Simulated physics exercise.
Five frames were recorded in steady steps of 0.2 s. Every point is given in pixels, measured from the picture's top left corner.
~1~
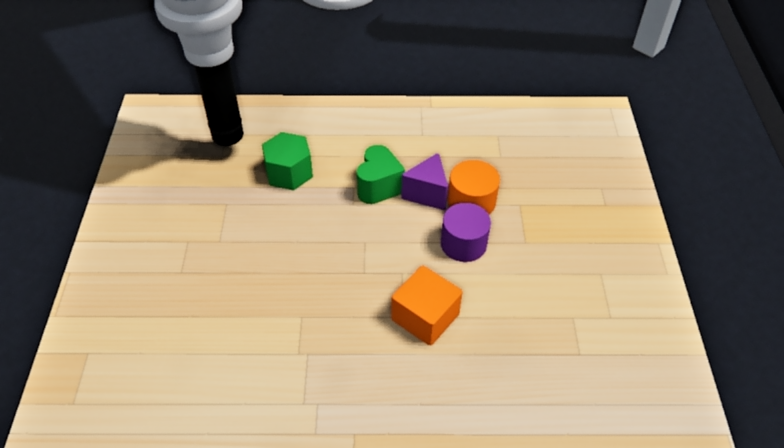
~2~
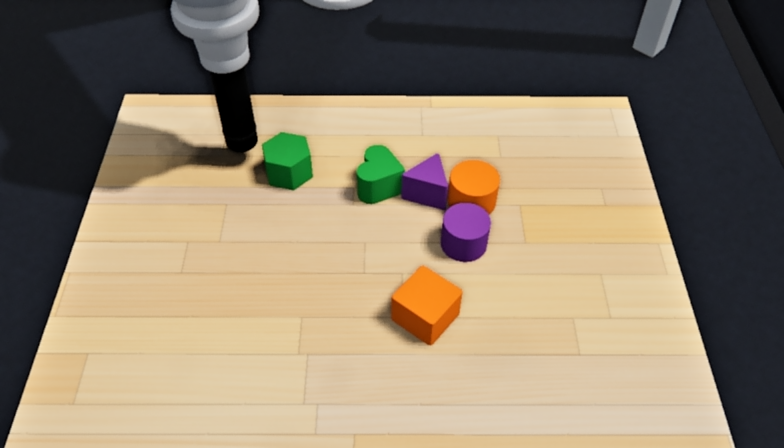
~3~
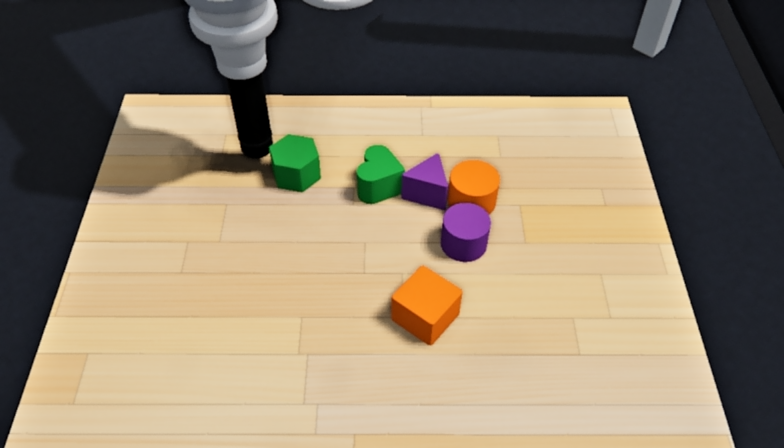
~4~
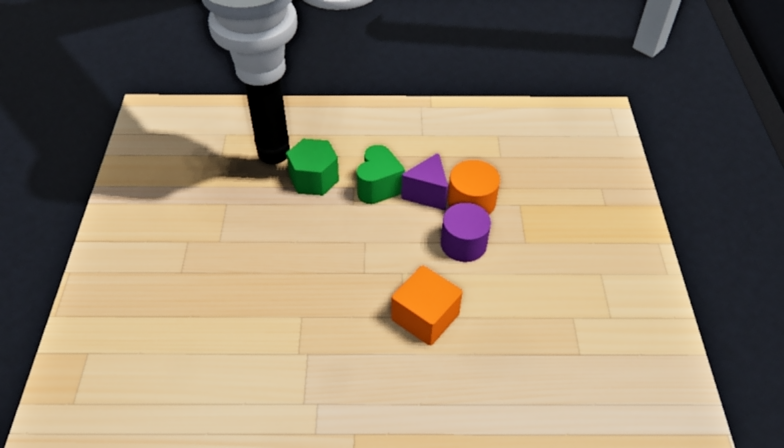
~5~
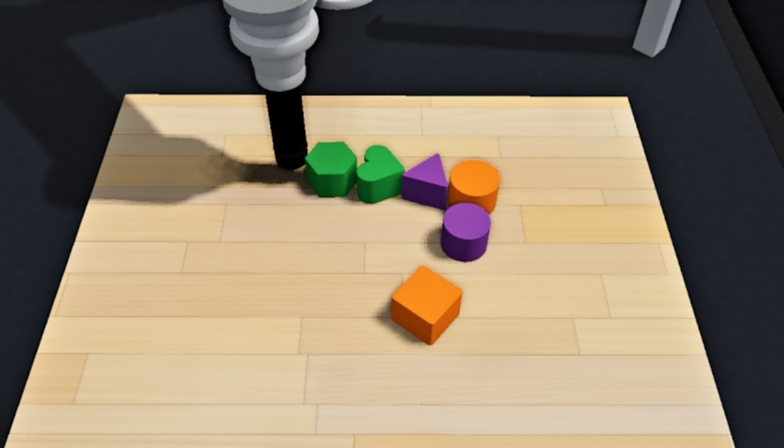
A robotic arm's black rod moved right across the wooden board to a green hexagonal block and pushed it a short way right, up beside the green heart-shaped block, while the other blocks stayed still.
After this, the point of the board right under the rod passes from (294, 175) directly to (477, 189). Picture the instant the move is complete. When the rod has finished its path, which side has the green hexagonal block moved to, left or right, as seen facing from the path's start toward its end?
So, looking from the first point of the path to the last, the green hexagonal block moves leftwards.
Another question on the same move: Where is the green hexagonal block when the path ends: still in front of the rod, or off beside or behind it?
Still being pushed.
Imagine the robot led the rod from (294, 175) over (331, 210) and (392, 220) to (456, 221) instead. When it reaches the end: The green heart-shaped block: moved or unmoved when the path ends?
At the moment the path ends, the green heart-shaped block no longer stands where it did.
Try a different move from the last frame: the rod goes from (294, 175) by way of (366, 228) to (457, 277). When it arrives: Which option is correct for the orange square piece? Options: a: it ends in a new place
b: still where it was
b (still where it was)
The first path, step by step. One third of the way, rod (356, 164); green hexagonal block (396, 158), turned 15° anticlockwise; green heart-shaped block (437, 156), turned 15° anticlockwise; purple three-sided block (449, 182); orange disc (489, 181).
Two thirds of the way, rod (417, 169); green hexagonal block (457, 156), turned 30° anticlockwise; green heart-shaped block (493, 145), turned 35° anticlockwise; purple three-sided block (461, 187), turned 20° clockwise; orange disc (502, 184).
At the end, rod (480, 174); green hexagonal block (516, 154), turned 55° anticlockwise; green heart-shaped block (537, 132), turned 65° anticlockwise; purple three-sided block (471, 188), turned 45° clockwise; orange disc (524, 191).
